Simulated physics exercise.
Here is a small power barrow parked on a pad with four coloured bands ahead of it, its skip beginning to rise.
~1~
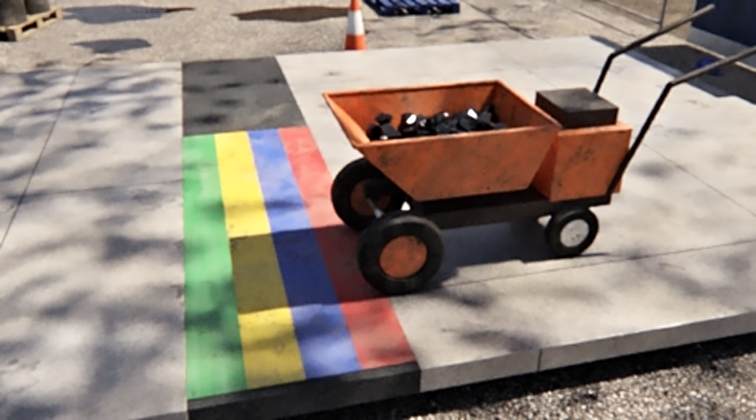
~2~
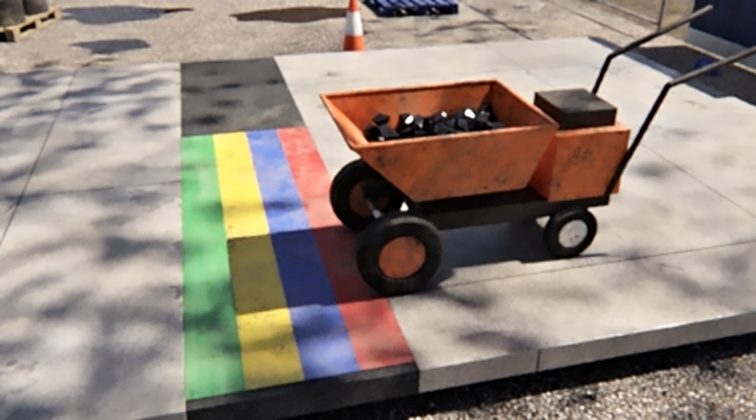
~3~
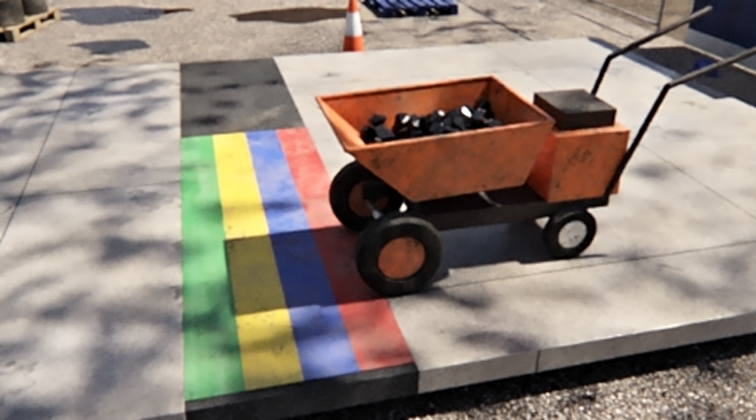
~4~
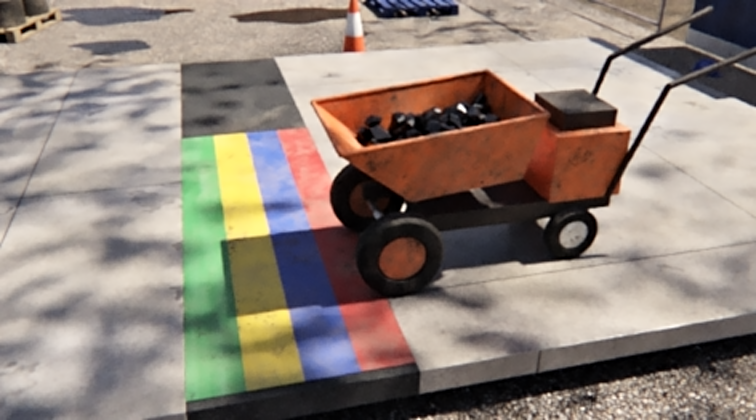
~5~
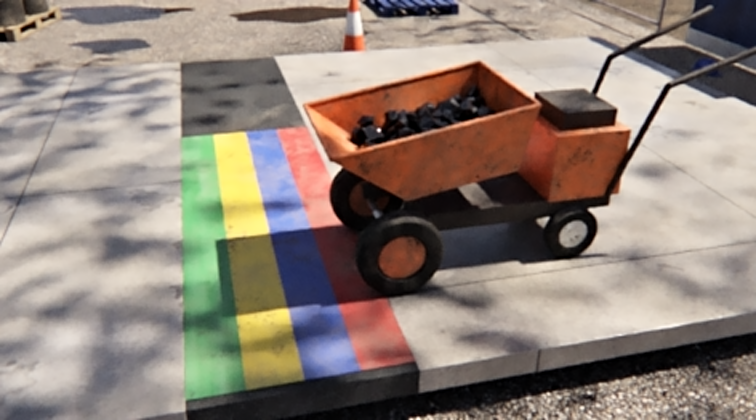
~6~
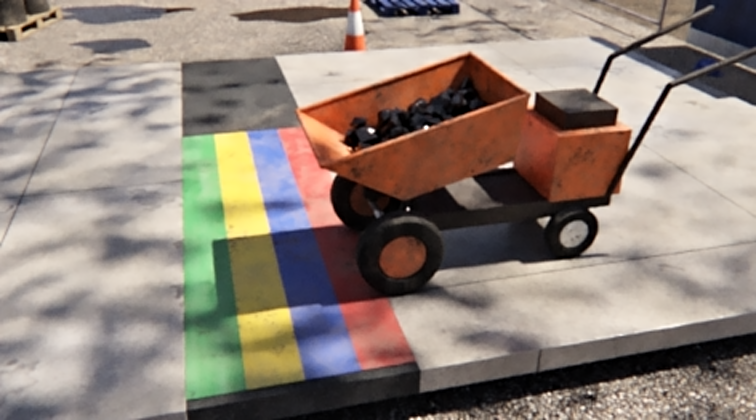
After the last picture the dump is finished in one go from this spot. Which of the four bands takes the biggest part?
The heap favours the green strip.
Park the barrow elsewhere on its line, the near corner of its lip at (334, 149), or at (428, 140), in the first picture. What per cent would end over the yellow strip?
About 10 and 20 per cent.
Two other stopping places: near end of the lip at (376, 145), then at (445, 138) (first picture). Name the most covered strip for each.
In turn: Yellow; the strip in blue.
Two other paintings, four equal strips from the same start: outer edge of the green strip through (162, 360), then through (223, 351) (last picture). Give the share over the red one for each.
First some 0, then 0 per cent.
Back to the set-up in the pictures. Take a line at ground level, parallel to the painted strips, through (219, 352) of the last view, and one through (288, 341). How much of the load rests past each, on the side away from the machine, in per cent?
About 30 and 70 per cent.
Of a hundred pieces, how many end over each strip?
About: Red strip 0, blue strip 0, yellow strip 20, green strip 35 per cent.
Soon after the last picture, skip tipped steeply; all in the skip.
A little later, skip tipped steeply; most in the skip; a small part over the yellow strip; a small part over the green strip.
Later still, skip tipped right over; about a third in the skip; a stray few over the blue strip; about a quarter over the yellow strip; about a third over the green strip; a small part off the paint.
At rest, skip tipped right over; about a quarter in the skip; none over the red strip; a stray few over the blue strip; about a quarter over the yellow strip; about a third over the green strip; a small part off the paint.
